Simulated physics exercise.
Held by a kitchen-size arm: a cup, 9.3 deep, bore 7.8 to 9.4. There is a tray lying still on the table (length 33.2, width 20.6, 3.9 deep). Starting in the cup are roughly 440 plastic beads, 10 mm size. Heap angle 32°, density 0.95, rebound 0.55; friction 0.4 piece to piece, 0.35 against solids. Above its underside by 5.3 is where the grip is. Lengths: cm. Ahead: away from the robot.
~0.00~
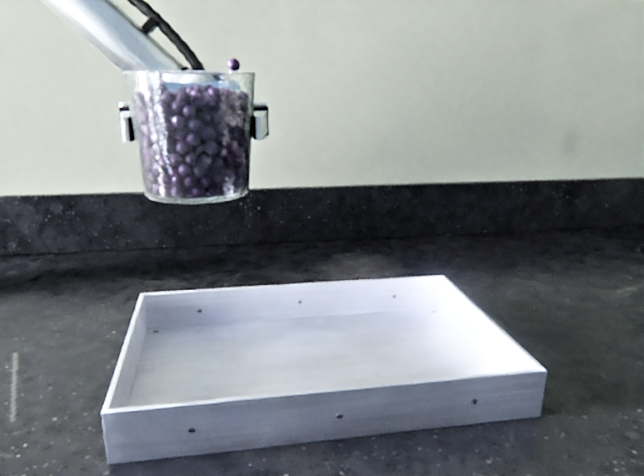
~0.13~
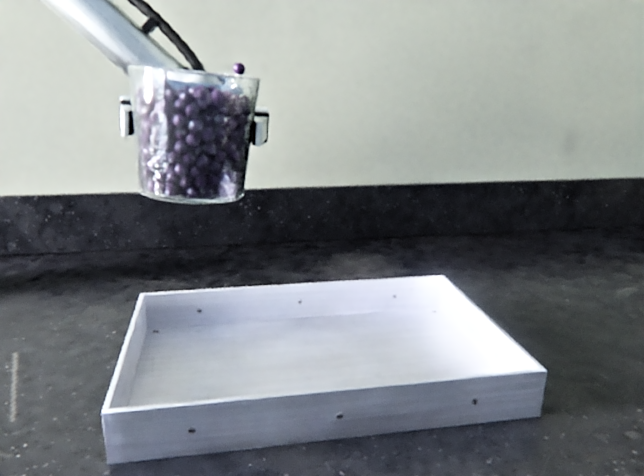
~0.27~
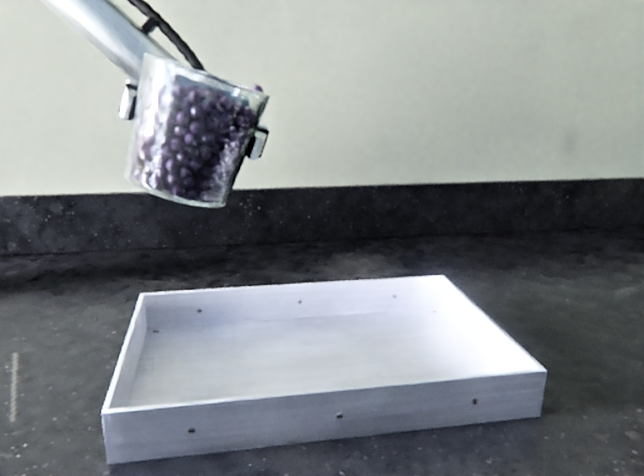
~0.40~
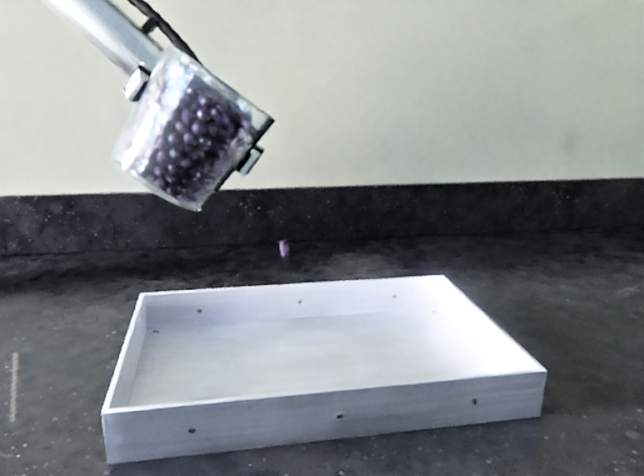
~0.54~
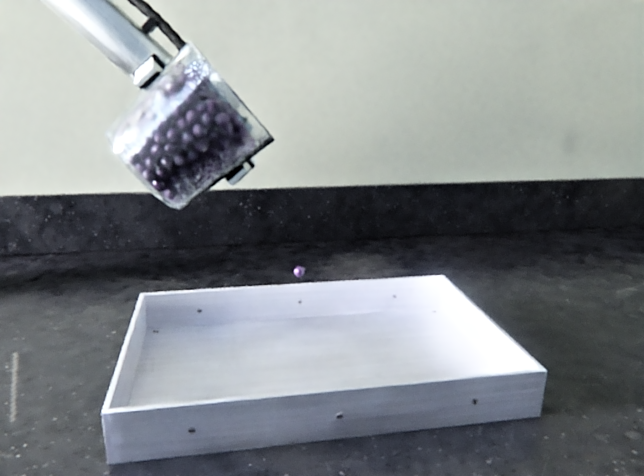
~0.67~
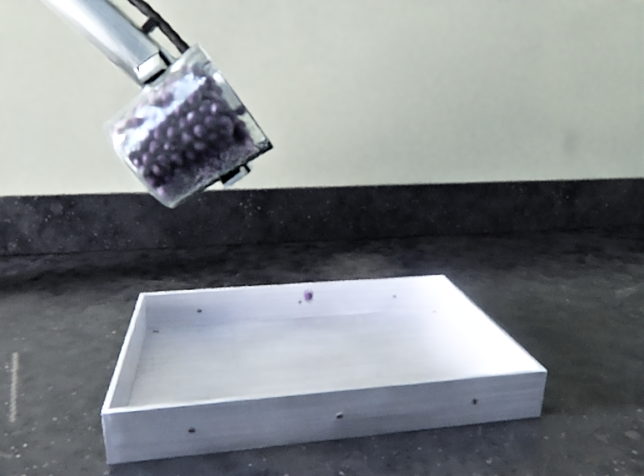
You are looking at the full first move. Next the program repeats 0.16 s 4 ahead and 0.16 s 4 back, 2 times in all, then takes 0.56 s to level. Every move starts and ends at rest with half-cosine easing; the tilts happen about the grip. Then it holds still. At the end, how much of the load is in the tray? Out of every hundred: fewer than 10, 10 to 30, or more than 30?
10 to 30 out of every hundred.
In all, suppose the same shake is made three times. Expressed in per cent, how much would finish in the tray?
About 20 %.
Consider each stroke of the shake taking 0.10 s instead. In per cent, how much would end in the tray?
Estimate: Close to 35 percent.
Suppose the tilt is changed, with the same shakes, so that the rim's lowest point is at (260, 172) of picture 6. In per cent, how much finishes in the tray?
Some 60 per cent.
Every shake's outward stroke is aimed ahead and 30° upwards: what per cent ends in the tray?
Some 20 per cent.
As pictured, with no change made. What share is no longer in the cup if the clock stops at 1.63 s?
About 15 in a hundred parts are out by then.
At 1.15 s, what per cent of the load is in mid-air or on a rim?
Roughly 1 per cent.
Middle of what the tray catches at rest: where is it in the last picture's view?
Roughly at (371, 352) in the last picture.
By 1.15 s, tilted 55° forward, highest piece 24 above the table; 389 in the cup, 47 in the tray, 5 in flight or on a rim.
By 1.63 s, tilted 21° forward, highest piece 25 above the table; 364 in the cup, 76 in the tray, 1 in flight or on a rim.
By 2.07 s, level, highest piece 27 above the table; 364 in the cup, 77 in the tray.
By 3.12 s, level, highest piece 27 above the table; 364 in the cup, 77 in the tray.
Final count, 364 in the cup, 77 in the tray. That is 17 % in the tray.
